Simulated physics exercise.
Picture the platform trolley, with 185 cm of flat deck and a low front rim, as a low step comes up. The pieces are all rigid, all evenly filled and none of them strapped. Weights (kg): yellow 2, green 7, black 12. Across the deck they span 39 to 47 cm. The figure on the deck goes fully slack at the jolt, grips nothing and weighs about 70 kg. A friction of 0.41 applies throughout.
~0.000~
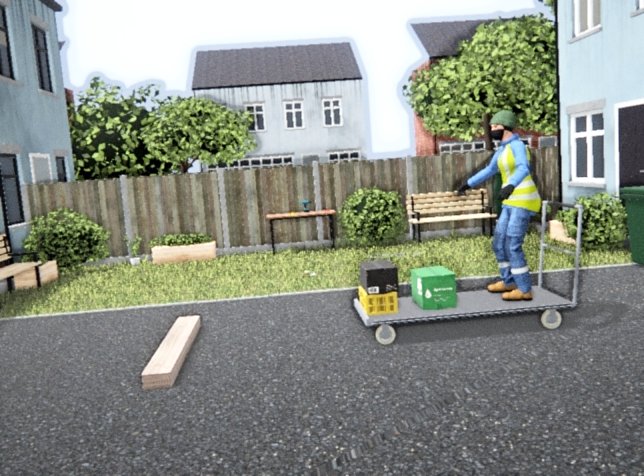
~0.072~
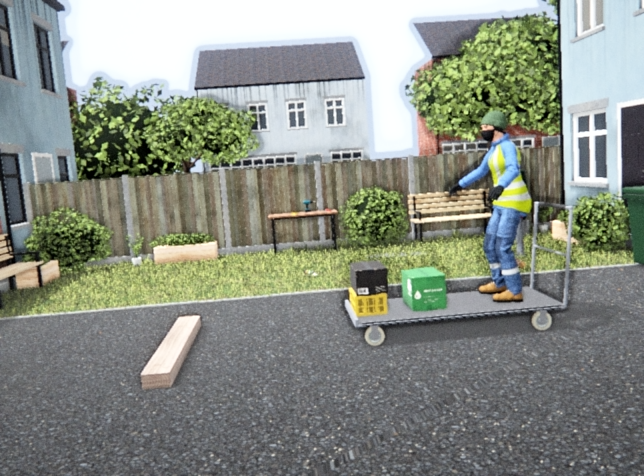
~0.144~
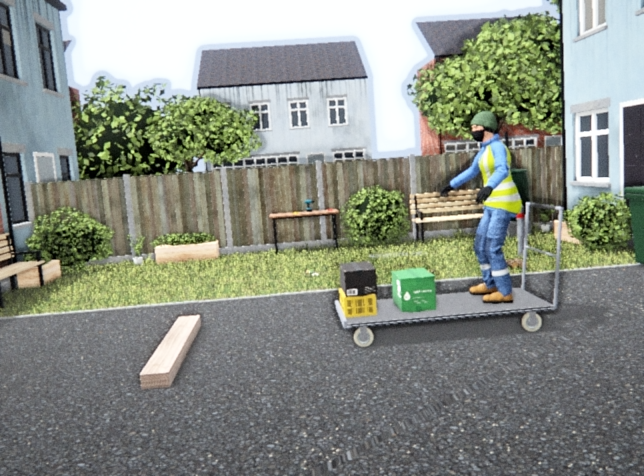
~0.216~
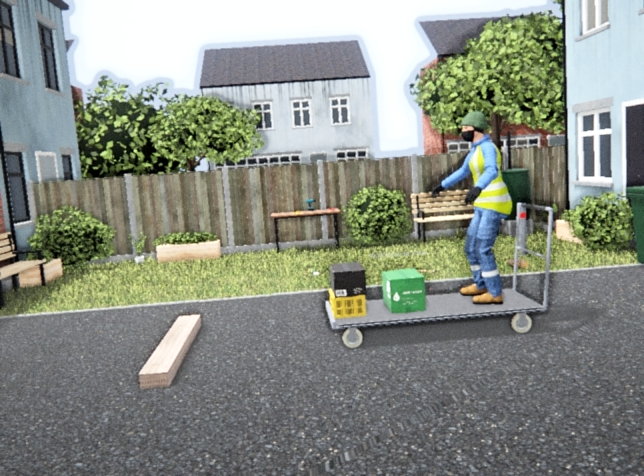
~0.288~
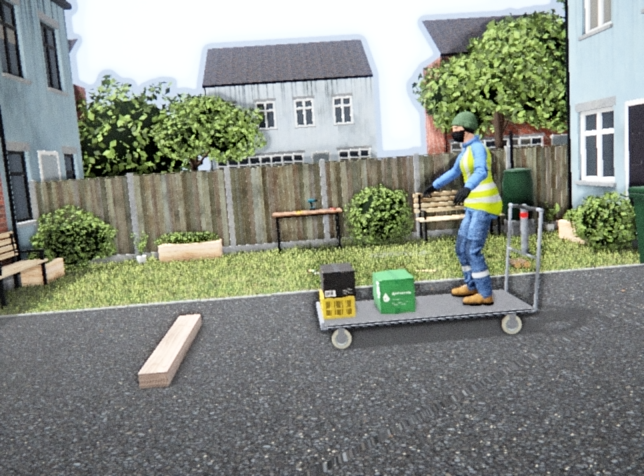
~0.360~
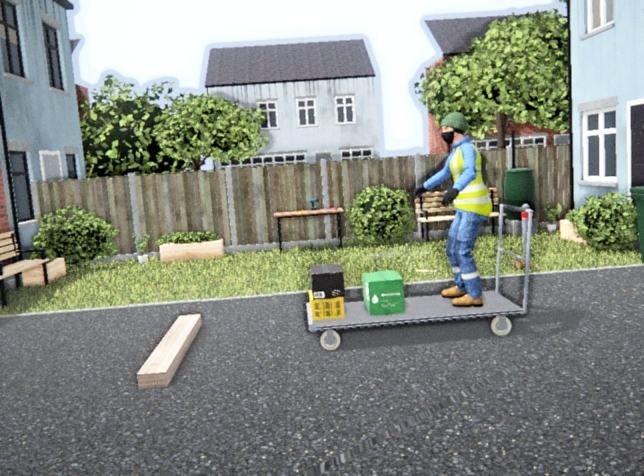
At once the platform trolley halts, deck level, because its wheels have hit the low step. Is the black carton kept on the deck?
No, it is lost over the front.
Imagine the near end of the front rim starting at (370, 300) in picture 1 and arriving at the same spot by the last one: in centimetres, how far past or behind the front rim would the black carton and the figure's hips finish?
Rest positions: Black 80 cm past rim; hips 90 cm behind rim.
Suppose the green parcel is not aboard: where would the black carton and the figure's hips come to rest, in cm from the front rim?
Then the black one ends 30 cm past the front rim, and the hips 110 cm behind it.
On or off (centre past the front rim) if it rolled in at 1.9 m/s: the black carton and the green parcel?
Black: Lost; green: Kept.
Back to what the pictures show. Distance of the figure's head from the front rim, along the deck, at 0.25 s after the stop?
Roughly 110 cm behind the front rim.
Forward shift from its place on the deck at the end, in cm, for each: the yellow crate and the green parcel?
I'd put the yellow one at around 10 cm and the green one at around 30 cm.
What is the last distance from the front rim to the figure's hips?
Some 120 cm behind it.
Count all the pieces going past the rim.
All told, the number is 1.
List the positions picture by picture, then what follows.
The first frame shows black carton (378, 277), yellow crate (378, 299), rim corner (368, 322); 171 cm short of the stop.
The second frame shows black carton (368, 278), yellow crate (368, 300), rim corner (357, 323); 161 cm short of the stop.
The third frame shows black carton (358, 279), yellow crate (357, 301), rim corner (345, 324); 152 cm short of the stop.
The fourth frame shows black carton (347, 279), yellow crate (347, 302), rim corner (334, 325); 142 cm short of the stop.
The fifth frame shows black carton (337, 280), yellow crate (337, 303), rim corner (323, 326); 132 cm short of the stop.
The sixth frame shows black carton (327, 281), yellow crate (326, 304), rim corner (311, 327); 123 cm short of the stop. Speed about 1.3 m/s.
Impact comes at 1.28 s.
After 1.83 s the black carton is 27 cm past the rim, tilted 80°, near (145, 329) in the last picture's view.
After 2.28 s the black carton is 31 cm past the rim, tilted 90°, near (142, 339) in the last picture's view.
When all is still (3.1 s), past the rim, black carton; behind it, yellow crate, green parcel and the figure's hips.
